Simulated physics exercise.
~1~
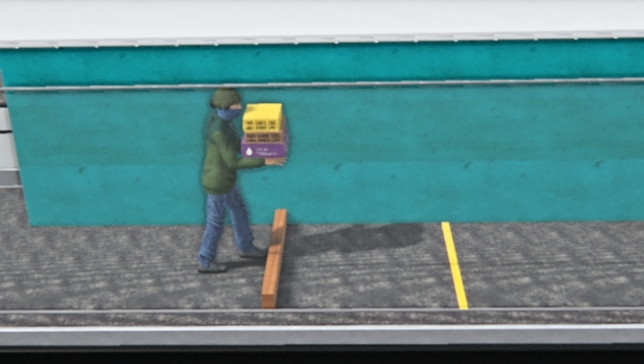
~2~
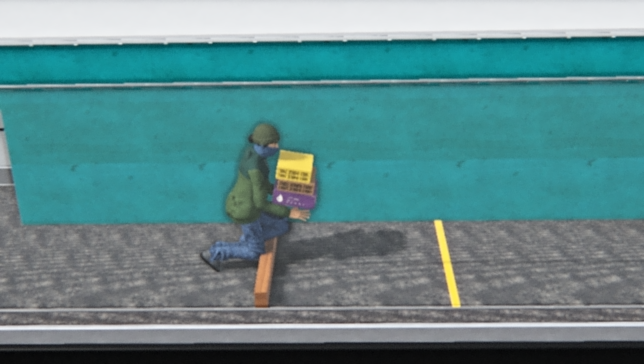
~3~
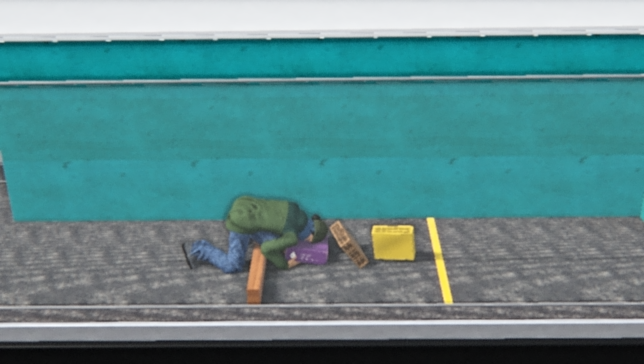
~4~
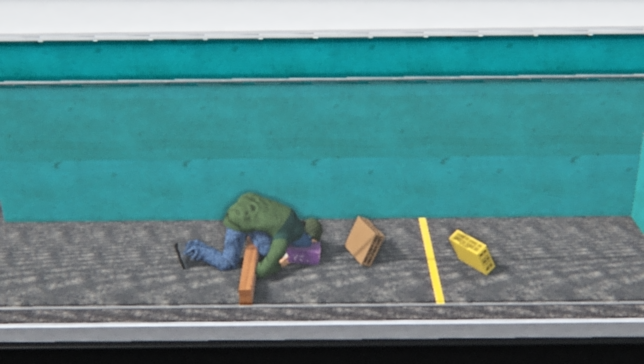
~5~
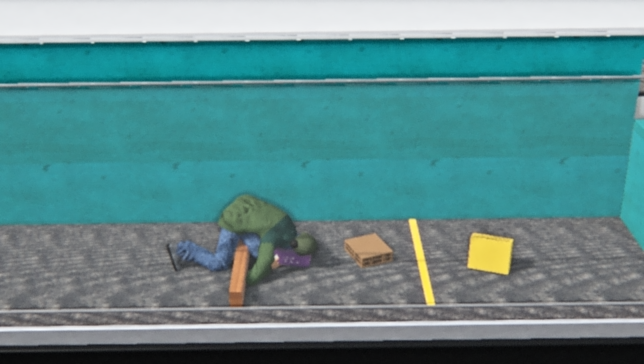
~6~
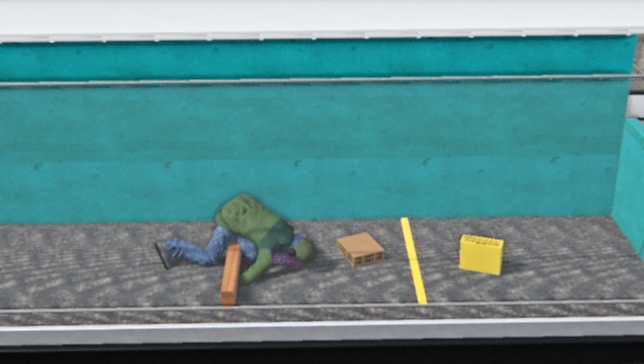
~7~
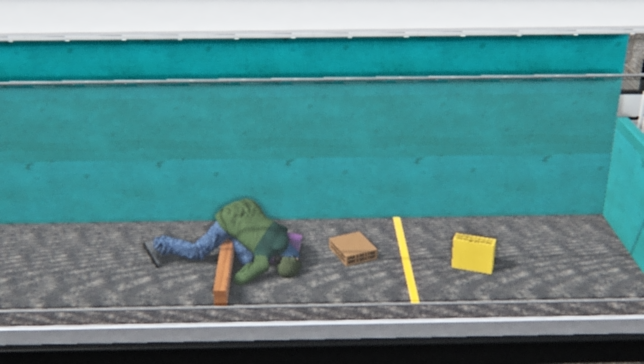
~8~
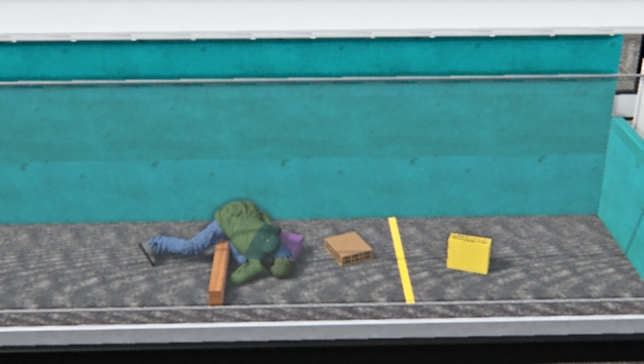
A person carrying stacked boxes trips over a beam, and the yellow crate crosses the line.
